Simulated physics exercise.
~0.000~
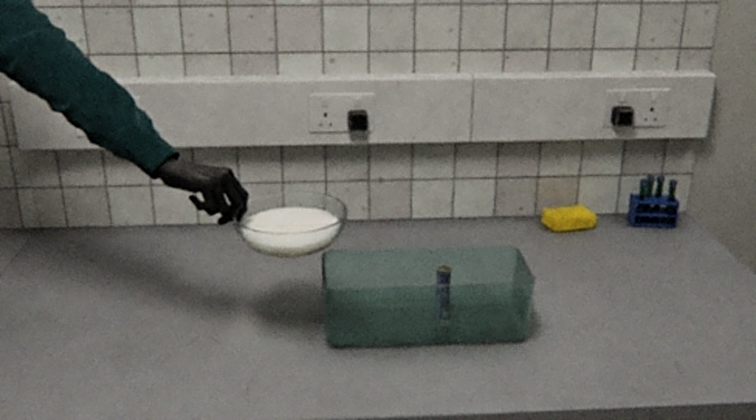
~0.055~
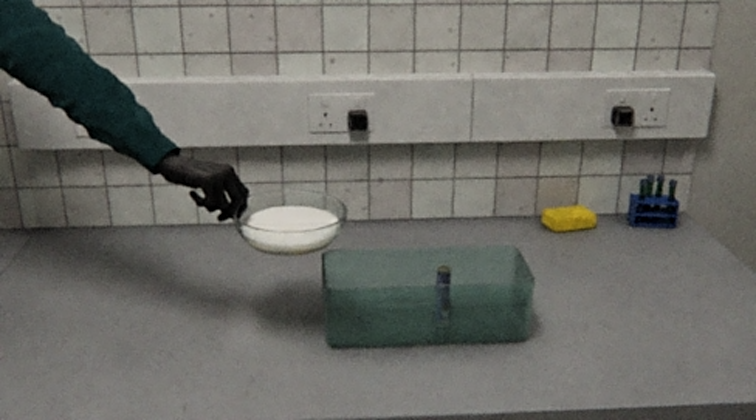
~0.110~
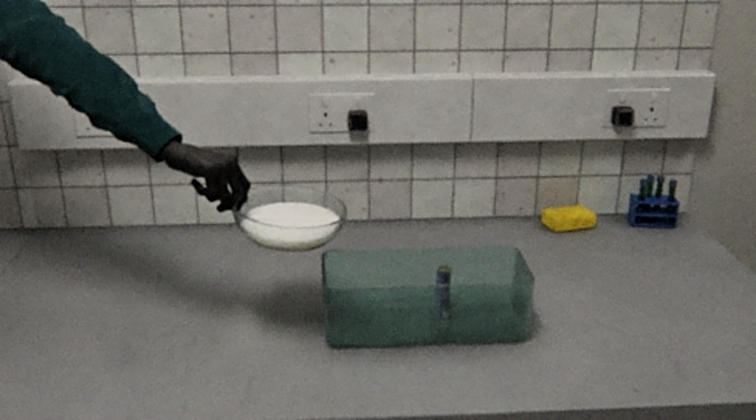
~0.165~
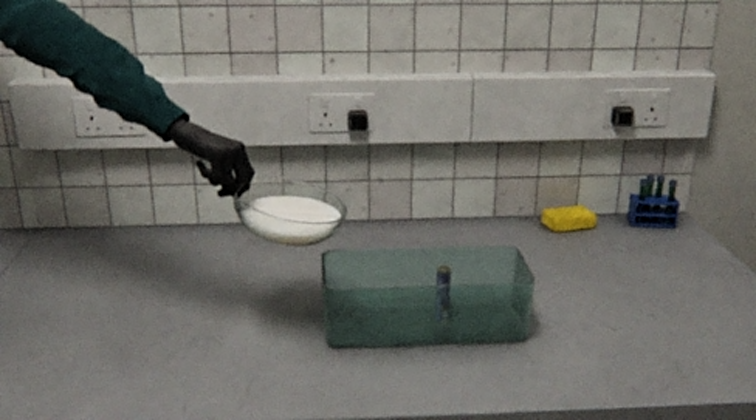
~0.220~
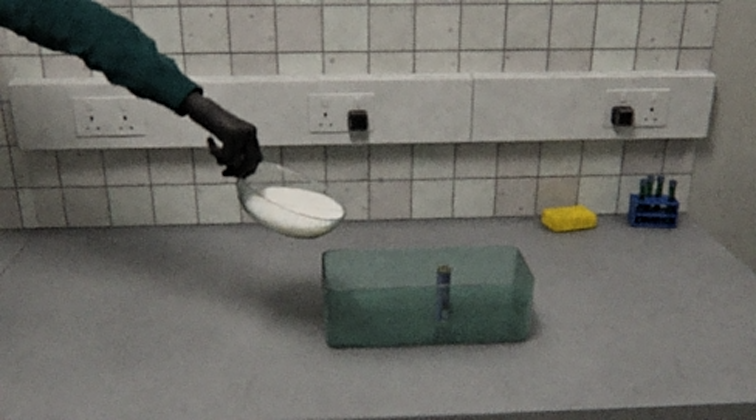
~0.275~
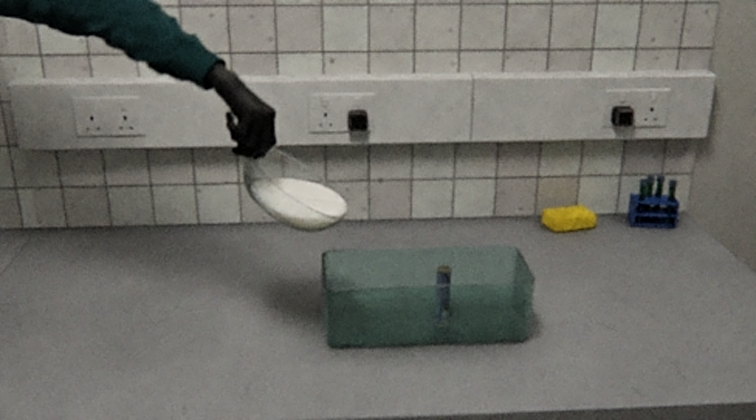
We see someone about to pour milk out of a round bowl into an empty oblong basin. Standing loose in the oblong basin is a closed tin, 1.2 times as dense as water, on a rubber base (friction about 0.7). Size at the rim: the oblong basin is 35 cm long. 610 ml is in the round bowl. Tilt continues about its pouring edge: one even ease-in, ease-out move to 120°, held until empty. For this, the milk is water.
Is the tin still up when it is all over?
It tilts over.
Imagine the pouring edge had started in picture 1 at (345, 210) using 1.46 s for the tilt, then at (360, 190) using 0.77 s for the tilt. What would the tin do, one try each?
The tin stays vertical the first time and overturns the second time.
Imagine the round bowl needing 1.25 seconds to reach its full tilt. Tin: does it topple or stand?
Result: Tin still standing.
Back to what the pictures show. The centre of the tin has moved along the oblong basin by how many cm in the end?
Around 4.5 cm.
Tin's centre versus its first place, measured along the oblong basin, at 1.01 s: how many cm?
Close to 0 cm.
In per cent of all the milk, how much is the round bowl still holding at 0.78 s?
0 %.
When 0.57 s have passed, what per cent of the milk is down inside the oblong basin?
The basin holds roughly 32 in a hundred parts at that moment.
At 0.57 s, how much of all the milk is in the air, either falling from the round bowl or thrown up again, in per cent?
Estimate: About 64 % of all of it.
By 0.57 s the tilt is 103° and 3 per cent is still to pour; the tin stands where it began.
By 0.78 s the tilt is 120° and 0 per cent is still to pour; the tin leans 10°.
By 1.01 s the tilt is 120° and 0 per cent is still to pour; the tin leans 21°.
By 1.25 s the tilt is 120° and 0 per cent is still to pour; the tin lies on its side.
At rest the tin lies on its side.
